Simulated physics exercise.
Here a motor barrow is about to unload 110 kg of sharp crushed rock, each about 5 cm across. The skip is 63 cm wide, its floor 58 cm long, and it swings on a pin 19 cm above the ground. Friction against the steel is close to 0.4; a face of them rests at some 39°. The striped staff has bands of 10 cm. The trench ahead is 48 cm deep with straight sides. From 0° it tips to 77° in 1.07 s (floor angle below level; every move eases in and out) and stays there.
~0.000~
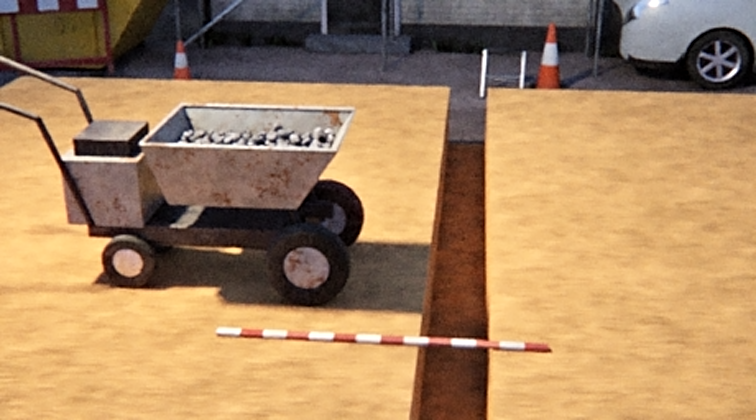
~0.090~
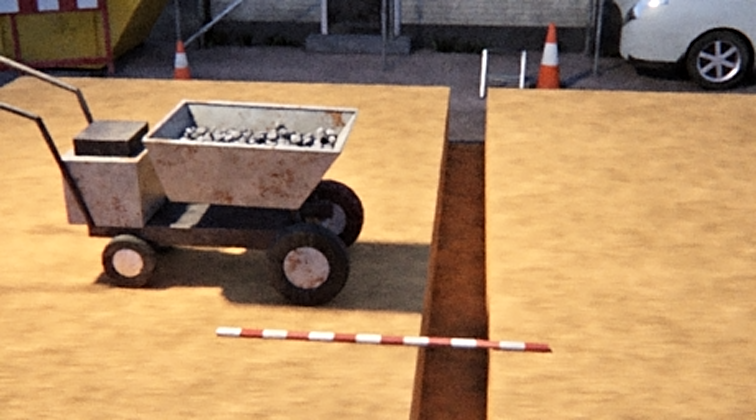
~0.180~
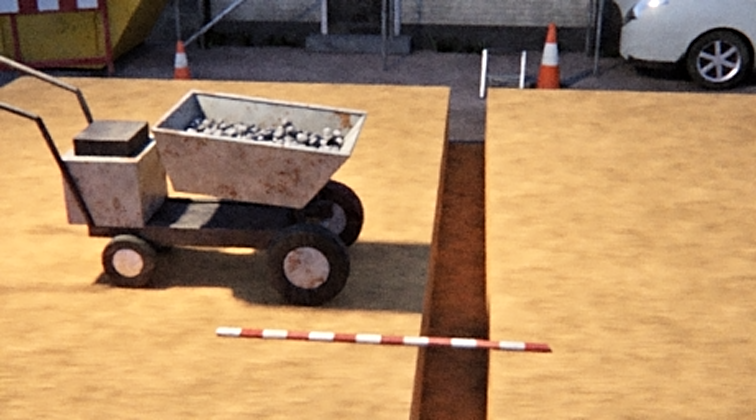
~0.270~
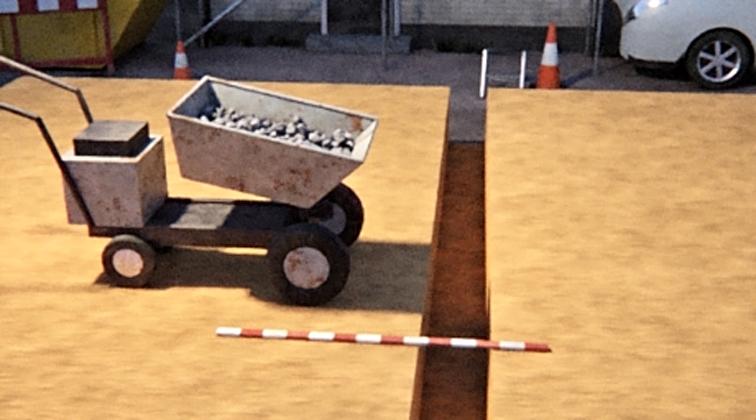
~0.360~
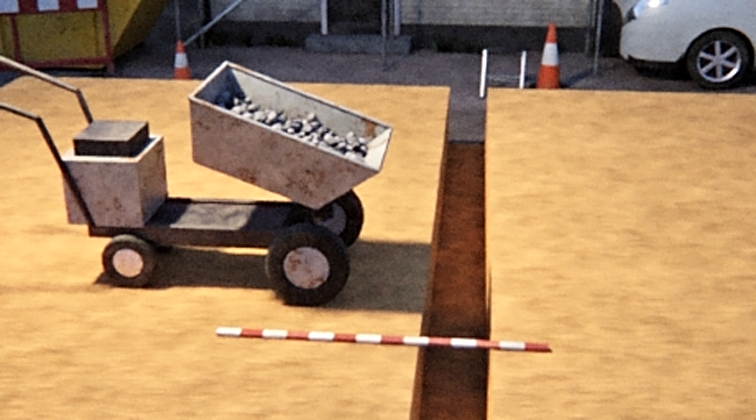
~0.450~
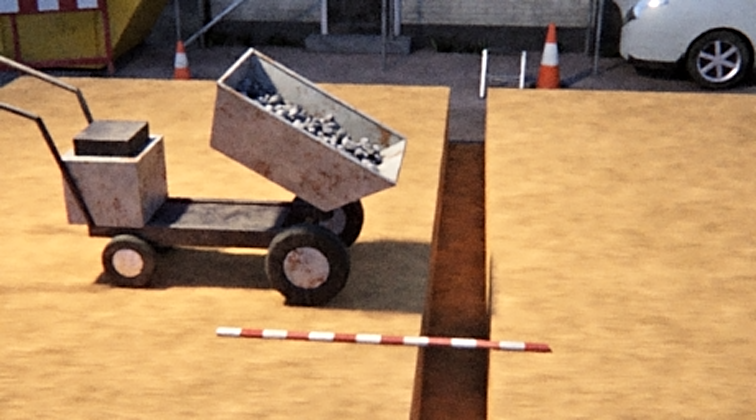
A metal skip full of grey stones tilts steadily to the right on a parked barrow.
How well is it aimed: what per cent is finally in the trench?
Roughly 84 per cent ends in the trench.
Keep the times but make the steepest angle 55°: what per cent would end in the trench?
Then about 5 per cent.
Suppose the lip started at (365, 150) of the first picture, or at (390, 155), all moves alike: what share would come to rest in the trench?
Near 55 per cent from the first place, 20 from the second.
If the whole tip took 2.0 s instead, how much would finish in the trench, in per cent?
In that case some 90 per cent.
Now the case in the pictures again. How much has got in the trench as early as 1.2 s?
Some 25 per cent.
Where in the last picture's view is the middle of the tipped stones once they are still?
Their middle is at about (467, 349).
After 0.8 s the floor is at 65°; 100 % in the skip; the foremost stones are at (426, 212).
After 1.2 s the floor is at 77°; 72 % in the skip, 24 % in the trench, 4 % past the trench; the foremost stones are at (515, 277).
After 1.5 s the floor is at 77°; 33 % in the skip, 51 % in the trench, 16 % past the trench; the foremost stones are at (600, 288).
After 3.5 s the floor is at 77°; 0 % in the skip, 84 % in the trench, 16 % past the trench; the foremost stones are at (633, 292).
